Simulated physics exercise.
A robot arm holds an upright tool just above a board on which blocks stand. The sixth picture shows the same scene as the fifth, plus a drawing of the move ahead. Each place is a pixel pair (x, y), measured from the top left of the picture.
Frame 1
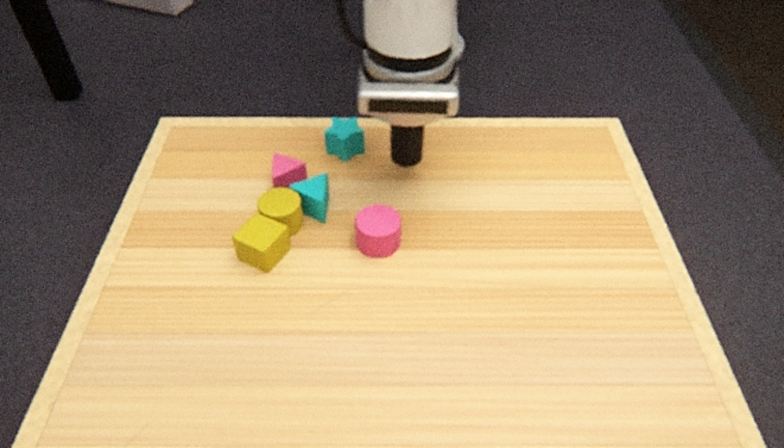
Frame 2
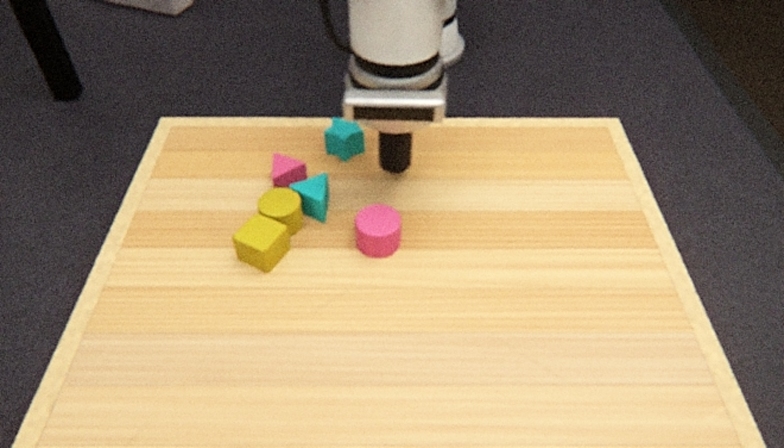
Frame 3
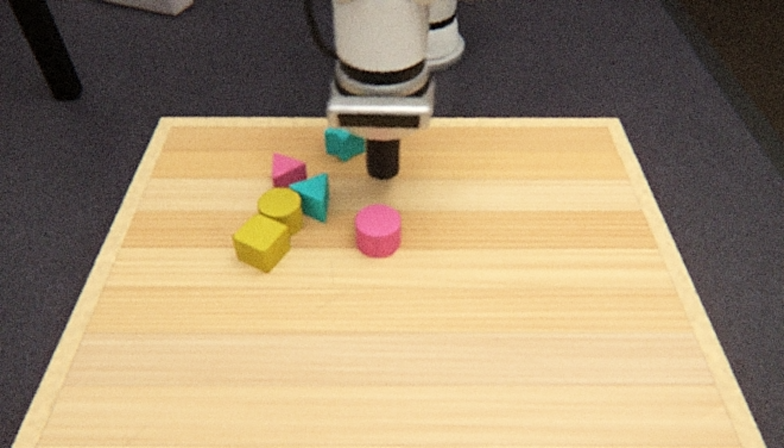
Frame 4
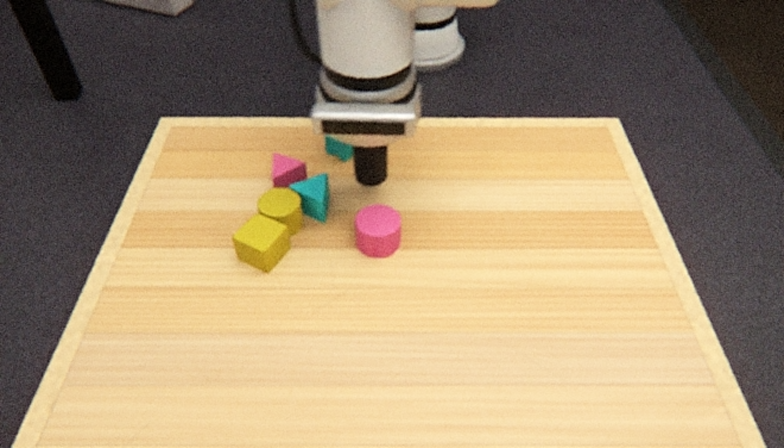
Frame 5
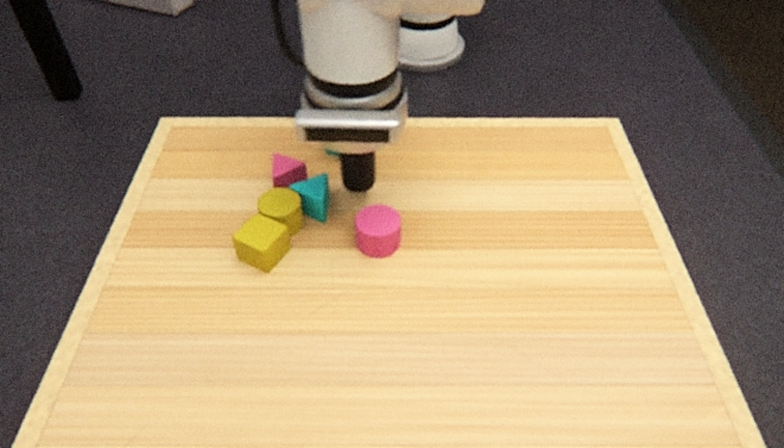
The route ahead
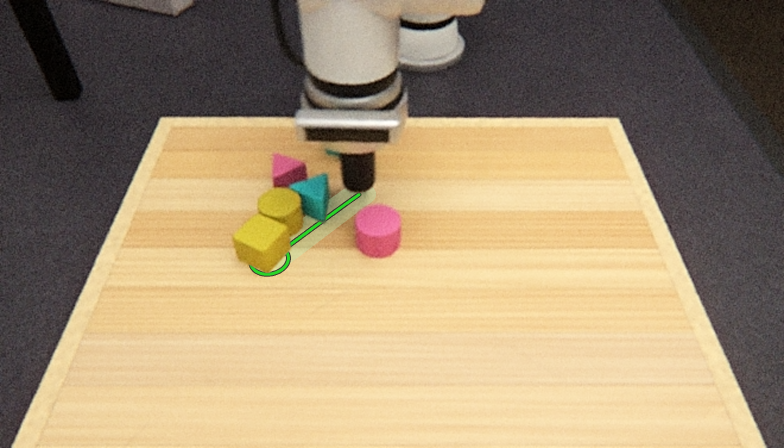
A robot arm moves slightly left and toward the viewer above a board of still blocks.
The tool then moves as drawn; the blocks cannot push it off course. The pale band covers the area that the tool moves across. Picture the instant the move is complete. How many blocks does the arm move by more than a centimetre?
It looks like three or more blocks will be pushed more than about 1 cm.
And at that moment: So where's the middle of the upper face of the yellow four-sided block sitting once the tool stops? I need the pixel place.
Its top centre is at about (222, 246).
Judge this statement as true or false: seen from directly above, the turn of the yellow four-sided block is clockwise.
That is true.
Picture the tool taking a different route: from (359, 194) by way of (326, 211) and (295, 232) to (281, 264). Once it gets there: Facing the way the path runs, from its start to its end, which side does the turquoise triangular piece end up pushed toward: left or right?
It's set to shift right.
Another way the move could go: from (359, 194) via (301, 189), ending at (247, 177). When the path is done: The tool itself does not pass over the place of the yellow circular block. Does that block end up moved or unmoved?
The push reaches it.
Drawn move, straight from (359, 194) to (270, 260).
What follows on the original path. One third of the way, tool at (329, 203); yellow circular block at (271, 202); turquoise triangular piece at (300, 186), turned 20° clockwise.
Two thirds of the way, tool at (299, 225); yellow four-sided block at (257, 233); yellow circular block at (265, 201); turquoise triangular piece at (297, 185), turned 35° clockwise.
At the end, tool at (267, 248); yellow four-sided block at (222, 246), turned 30° clockwise; yellow circular block at (263, 201); turquoise triangular piece at (297, 185), turned 35° clockwise; pink circular block still.
